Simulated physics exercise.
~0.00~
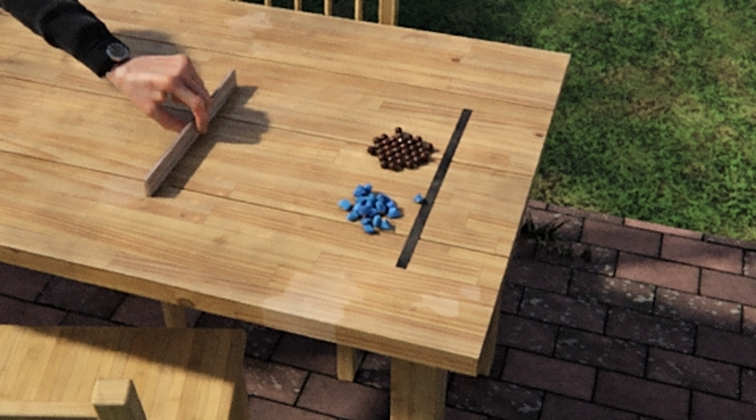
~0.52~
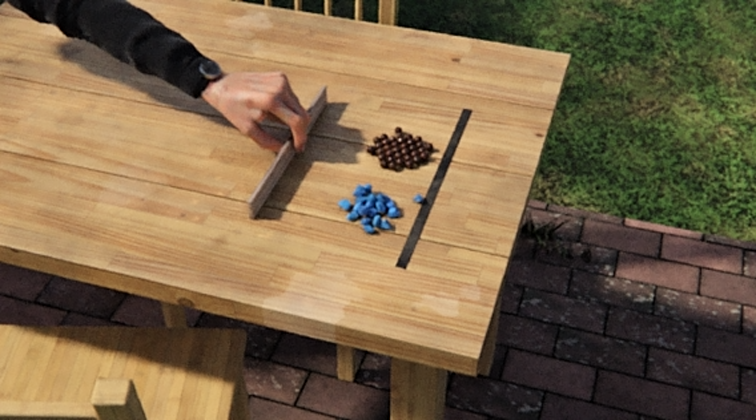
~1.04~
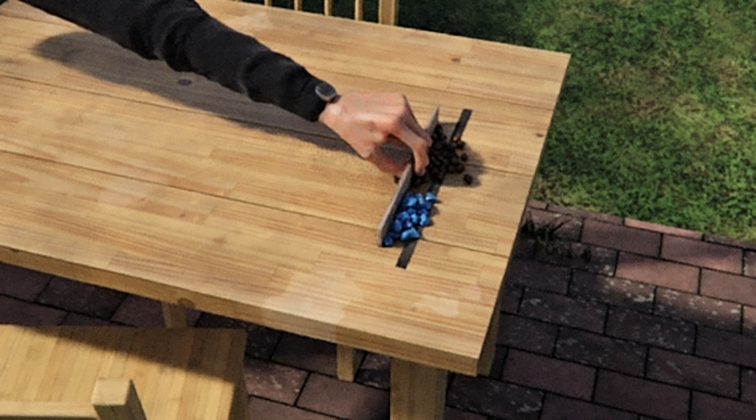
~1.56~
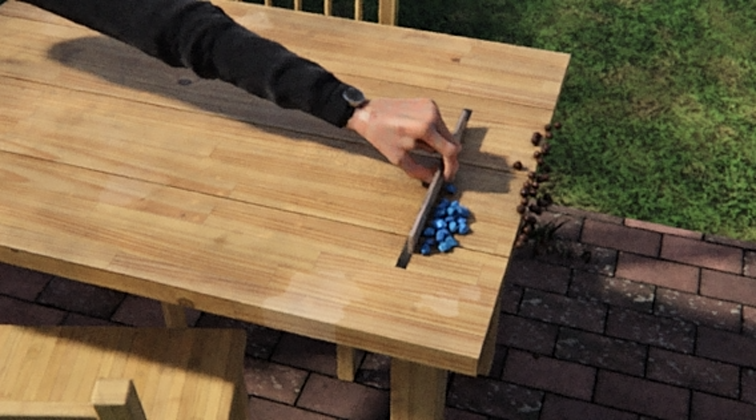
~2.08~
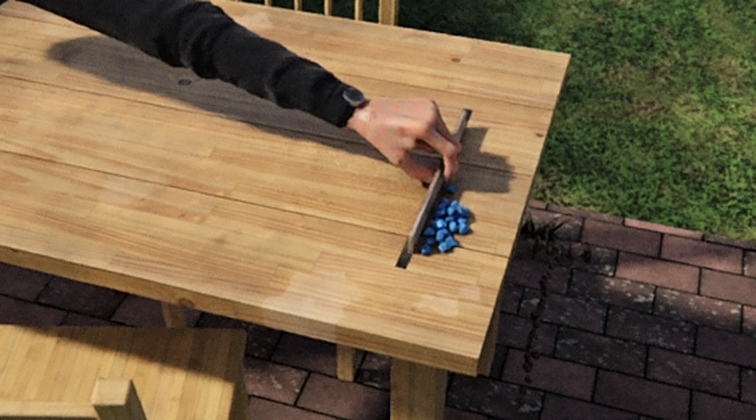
A hand sweeps a wood strip right, and brown pieces fall off while blue ones stay.
